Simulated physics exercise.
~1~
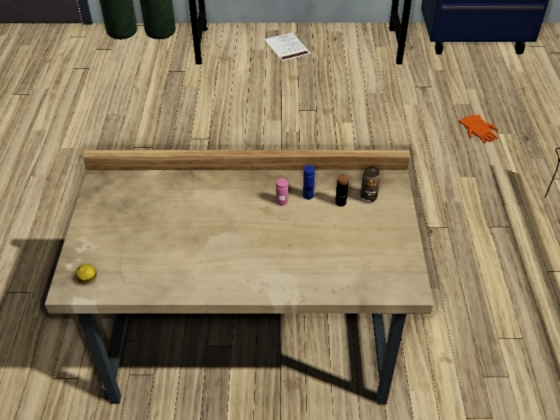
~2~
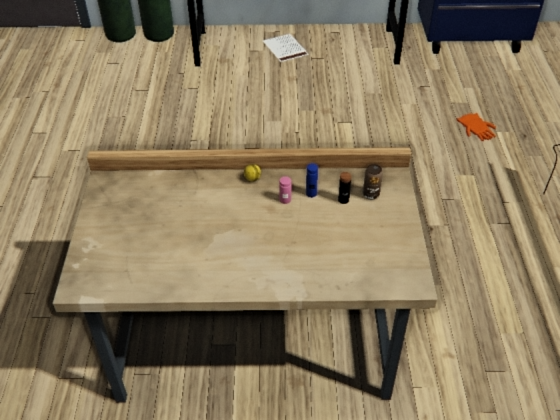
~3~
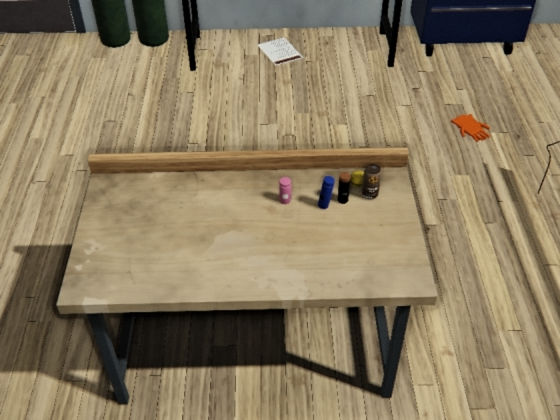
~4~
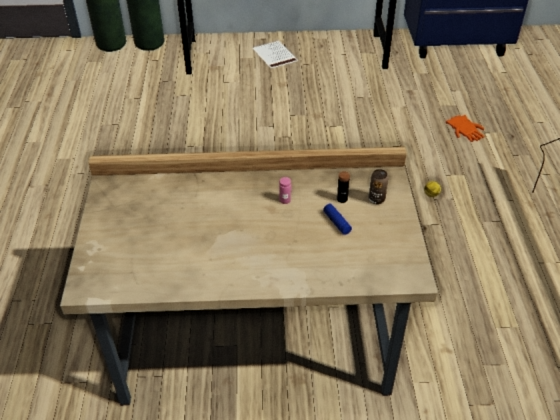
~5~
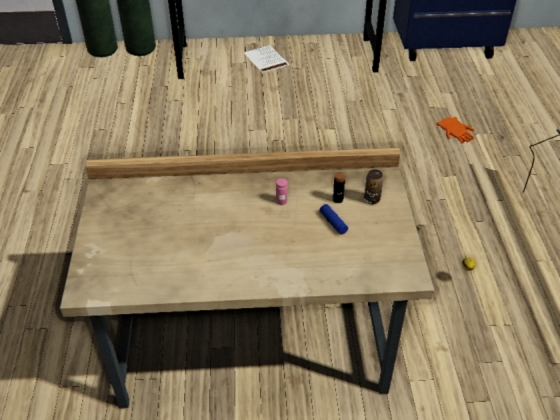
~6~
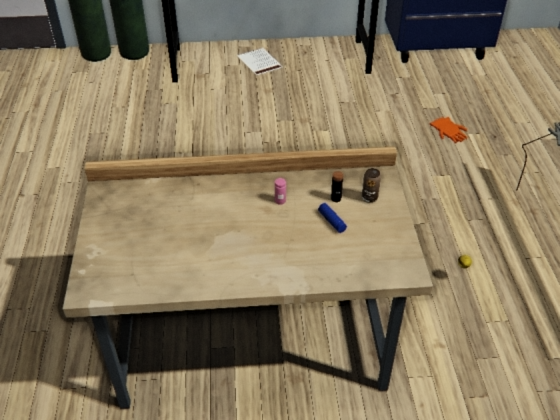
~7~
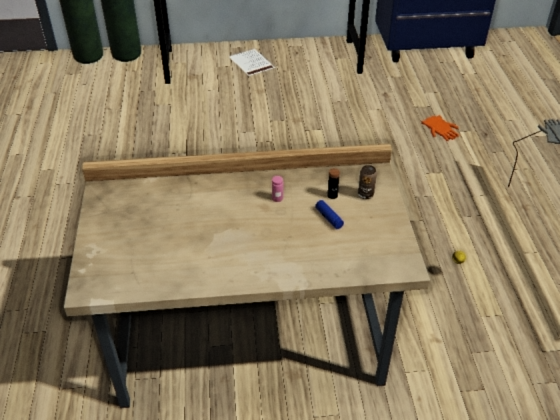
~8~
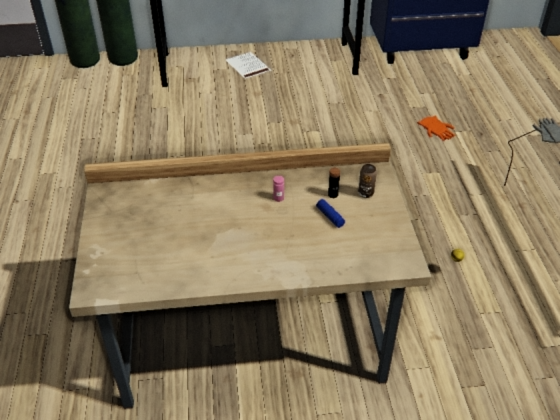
In a room with a plank floor, a wooden table is seen from above and in front, with a raised strip along its far edge. A yellow ball sits at the left near corner, while a pink shaker, a blue one, a black one and a brown can stand toward the right at the back. The ball rolls up to the strip and runs right along it, and the blue shaker tips. The ball leaves the right side and drops to the floor, ending near the table. The blue shaker lies on its side, while the others remain upright.
